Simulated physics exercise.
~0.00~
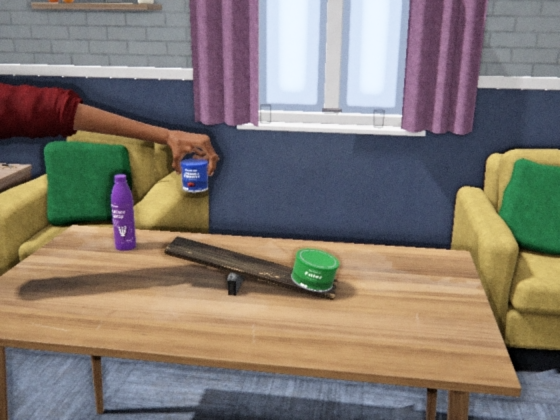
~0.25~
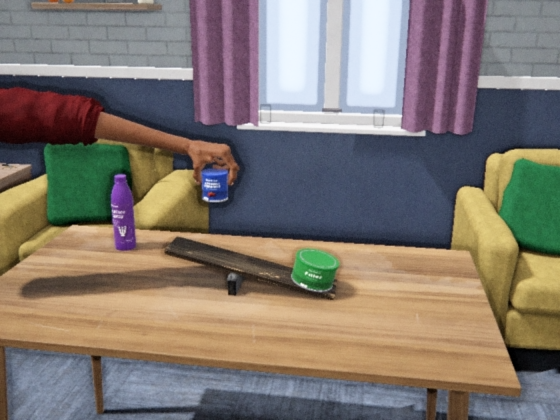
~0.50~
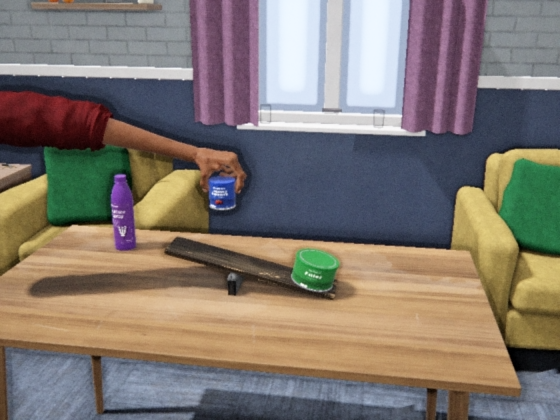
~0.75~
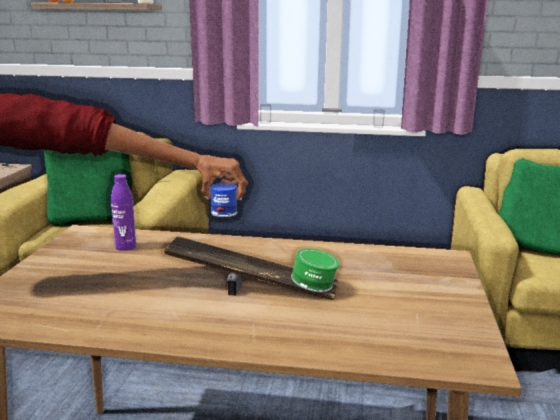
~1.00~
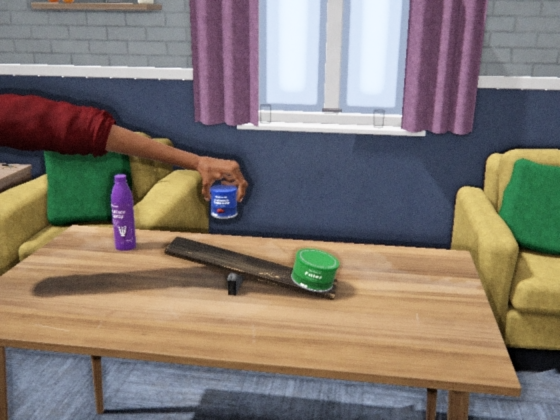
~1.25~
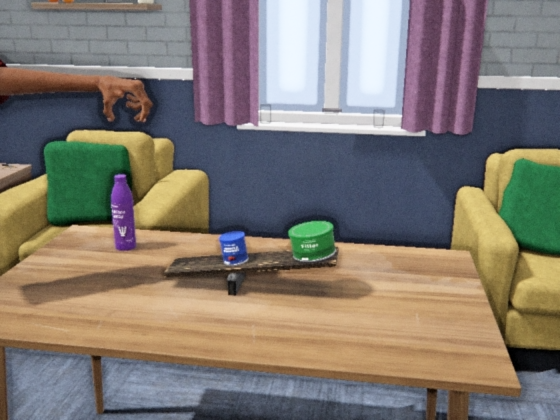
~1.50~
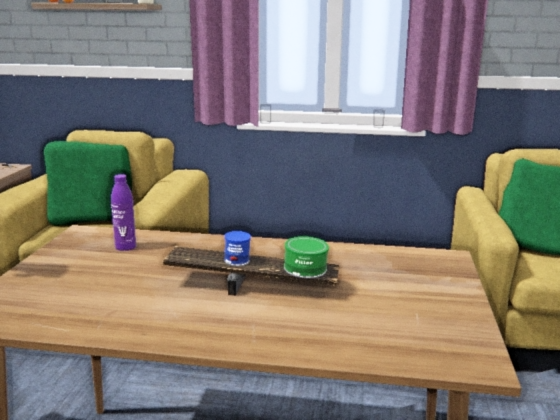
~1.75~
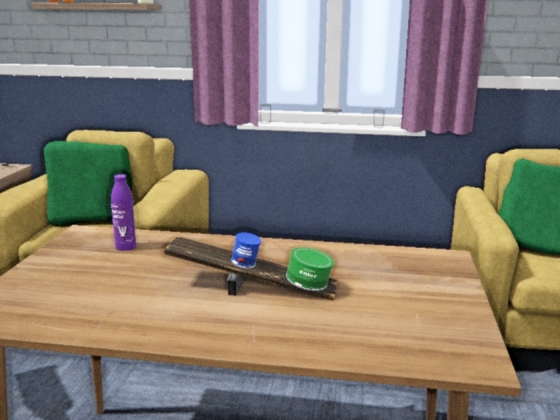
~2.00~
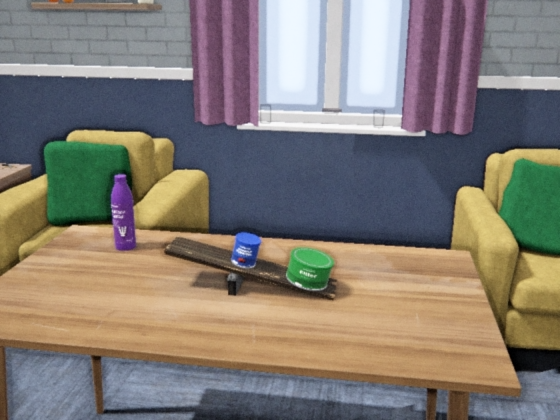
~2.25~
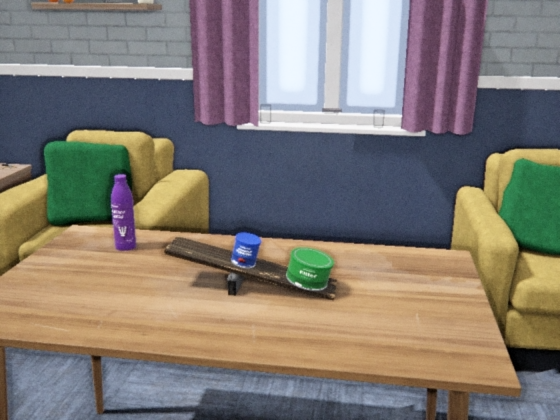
A blue tin drops from a hand onto a plank, which rocks and tips back right.
